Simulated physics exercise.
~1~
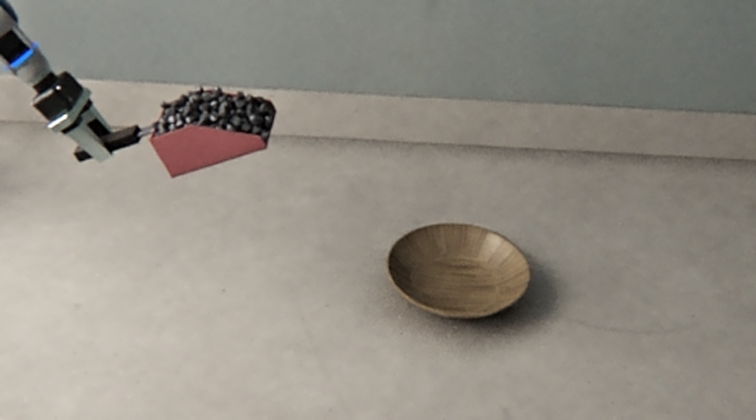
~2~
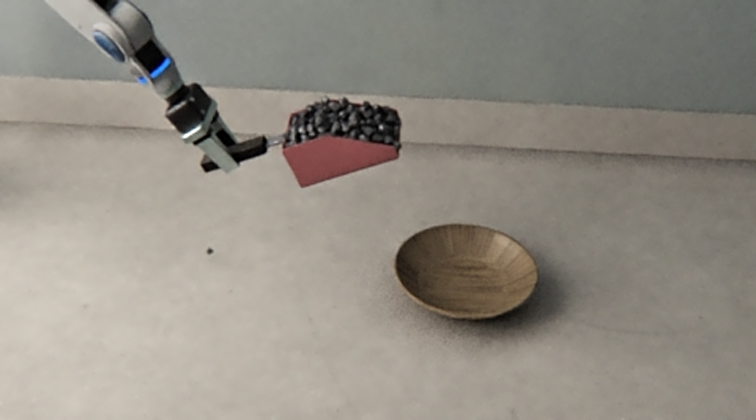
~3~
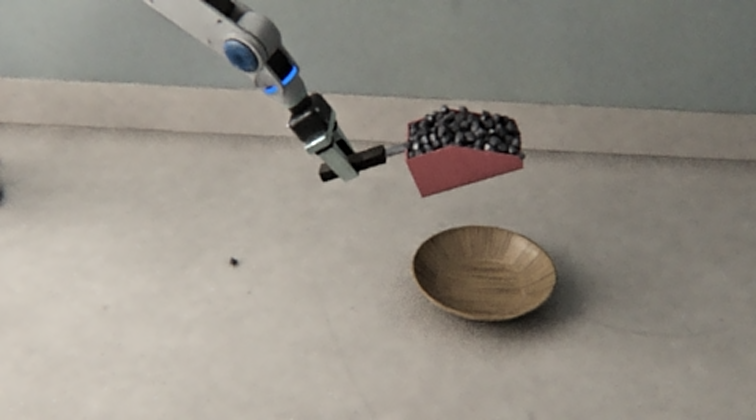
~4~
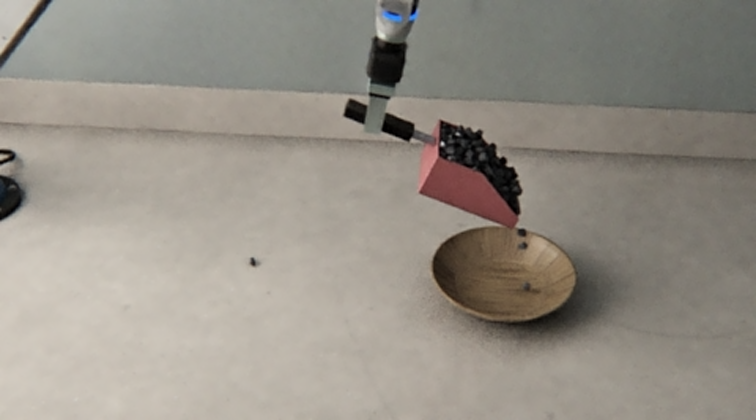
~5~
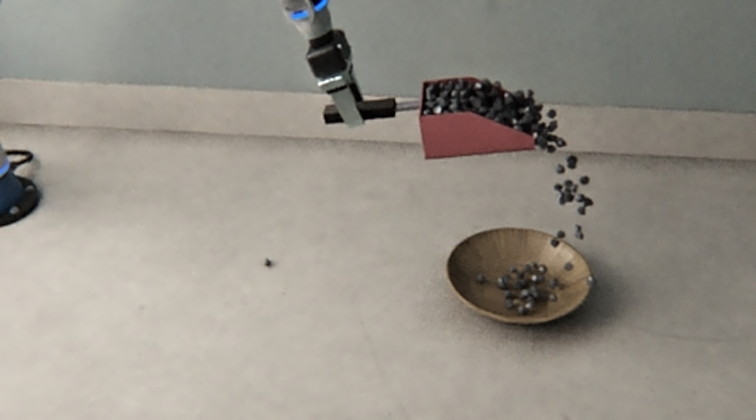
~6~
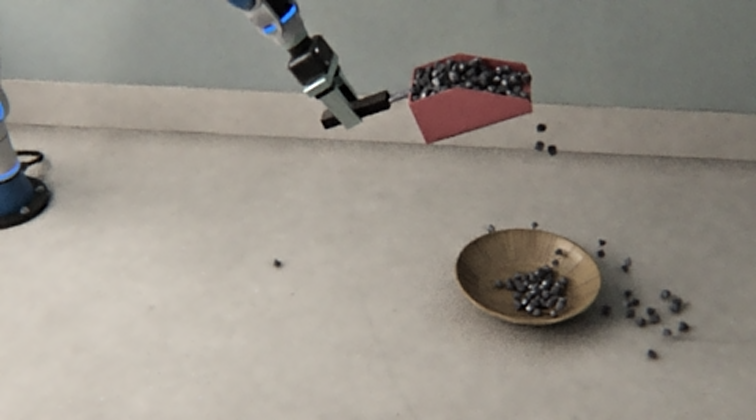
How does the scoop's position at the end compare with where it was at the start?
At the start the scoop is at the upper left, well to the left of the bowl. At the end it is much farther right and slightly higher in view, above the bowl.
At the start, a robotic arm holds a red scoop heaped with dark pebbles at the upper left, with an empty wooden bowl on the grey surface to its right. The arm carries the scoop rightward until it is above the bowl, and a lone pebble lies on the surface to the left. The scoop then tips forward and the first pebbles drop into the bowl. As it rises and levels out, a stream spills off its front edge. Finally the scoop tilts back, still holding most of its load, with some pebbles in the bowl, others scattered to its right and a few still falling.
